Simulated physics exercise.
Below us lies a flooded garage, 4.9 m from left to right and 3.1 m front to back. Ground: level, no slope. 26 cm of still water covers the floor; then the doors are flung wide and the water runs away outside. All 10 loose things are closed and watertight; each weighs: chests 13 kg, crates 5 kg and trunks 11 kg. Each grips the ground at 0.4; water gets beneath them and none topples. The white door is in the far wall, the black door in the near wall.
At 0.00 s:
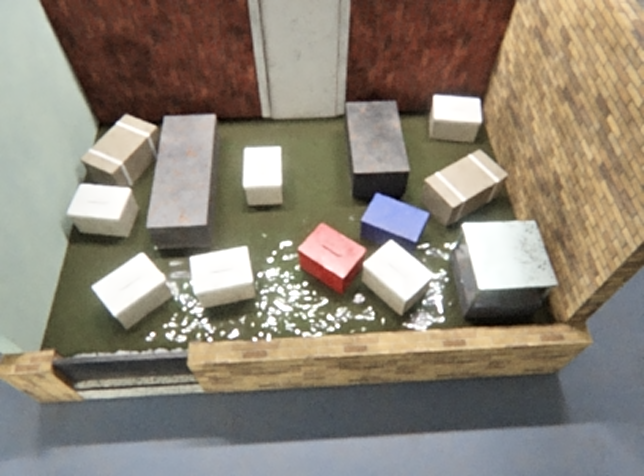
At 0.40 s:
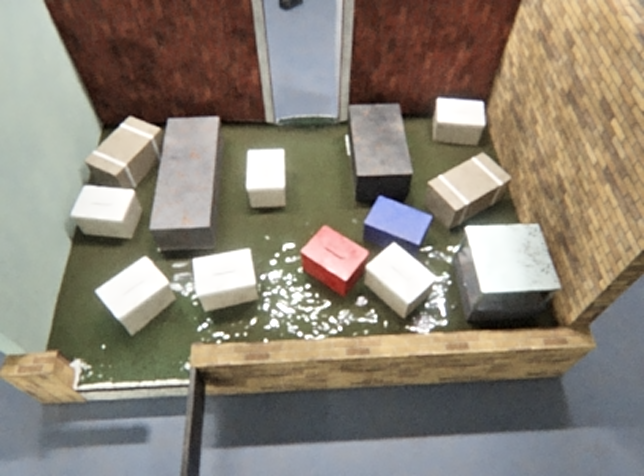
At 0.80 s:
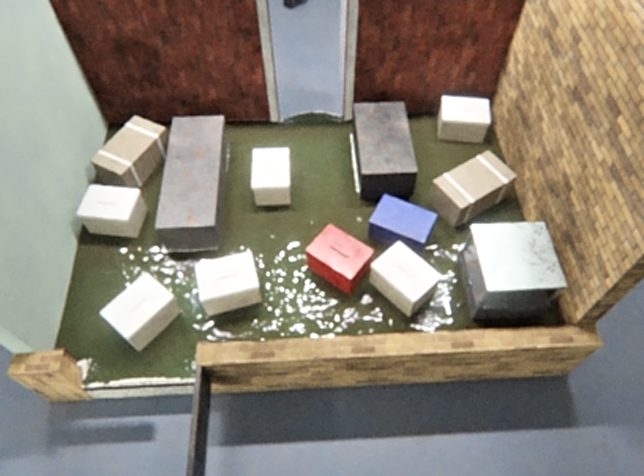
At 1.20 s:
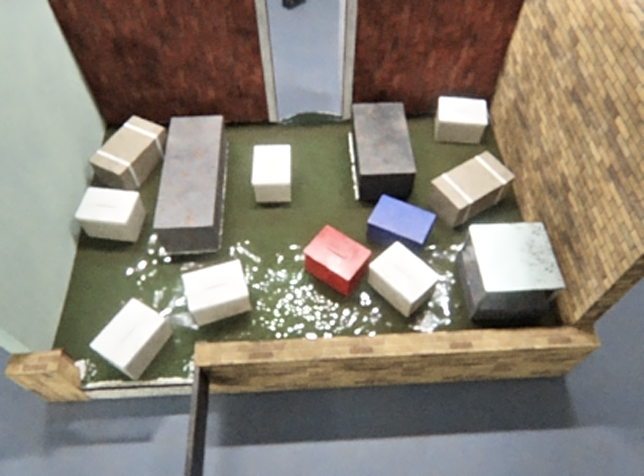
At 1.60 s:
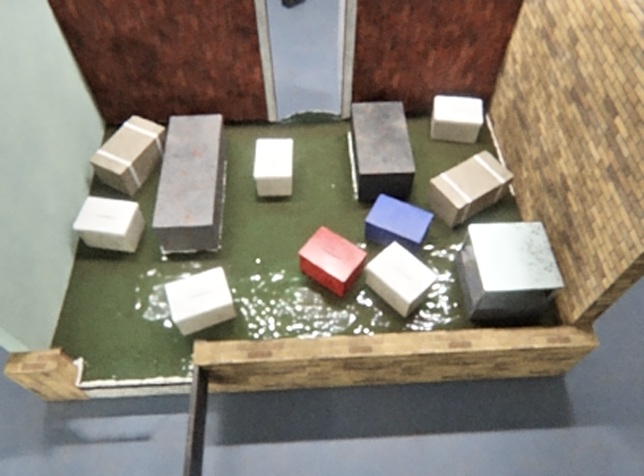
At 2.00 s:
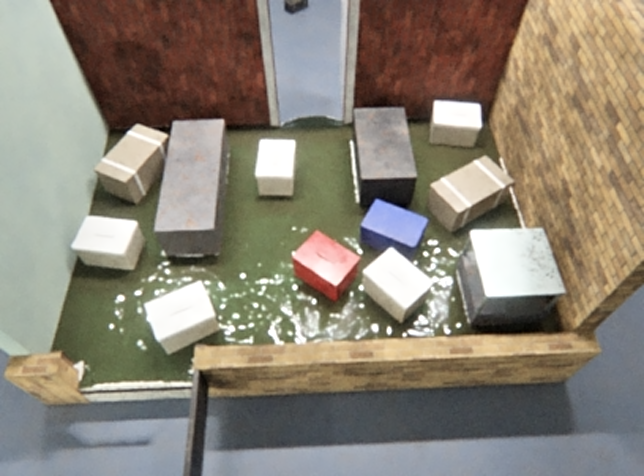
In the video, doors in the far and near walls of a flooded garage open, and floating white boxes drift toward the near-left doorway, where one disappears from view; another follows as the red chest shifts slightly left.
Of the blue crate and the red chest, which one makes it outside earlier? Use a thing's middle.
The red one makes it out earlier.
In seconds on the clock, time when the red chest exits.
It should be at around 7.5 seconds.
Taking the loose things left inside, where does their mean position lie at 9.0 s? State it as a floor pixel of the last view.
Around (282, 230).
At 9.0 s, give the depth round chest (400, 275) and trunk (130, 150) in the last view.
12 and 12 cm.
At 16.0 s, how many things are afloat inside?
At that point I count 3.
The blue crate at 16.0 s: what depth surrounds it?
The depth there is around 6 cm.
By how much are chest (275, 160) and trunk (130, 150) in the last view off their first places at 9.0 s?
Taking them in order, the first is washed out and the second is 80 cm.
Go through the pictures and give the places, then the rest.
The blue crate at (396, 217) floats; the red chest at (332, 250) floats; about 3410 L in view; 0 of 10 have shifted, in the first frame.
The blue crate at (399, 220), afloat; the red chest at (335, 252) floats; about 3340 L in view; 0 of 10 have shifted, in the second frame.
The blue crate at (404, 218) floats; the red chest at (340, 251), afloat; about 3230 L in view; 2 of 10 have shifted, in the third frame.
The blue crate at (402, 218), afloat; the red chest at (337, 252), afloat; about 3110 L in view; 3 of 10 have shifted, in the fourth frame.
The blue crate at (400, 218) floats; the red chest at (333, 253) floats, 5 cm from its start; 24 cm deep round most things; 5 of 10 have shifted, in the fifth frame.
The blue crate at (395, 222), afloat, 8 cm from its start; the red chest at (326, 257), afloat, 12 cm from its start; about 2880 L in view; 8 of 10 have shifted, in the sixth frame.
After 4.0 s the blue crate is near (341, 222), 0.6 m from its start, afloat; the red chest is near (270, 265), 0.7 m from its start, afloat; 2 of 10 are out; 8 afloat.
After 9.0 s the blue crate is near (270, 190), 1.5 m from its start, afloat; the red chest has gone out (at 7.3 s); 5 of 10 are out; 5 afloat.
After 16.0 s the blue crate is near (296, 126), 2.0 m from its start, afloat; the red chest has gone out (at 7.3 s); 7 of 10 are out; 3 afloat.
After 20.0 s the blue crate has gone out (at 16.9 s); the red chest has gone out (at 7.3 s); 8 of 10 are out; 1 afloat.
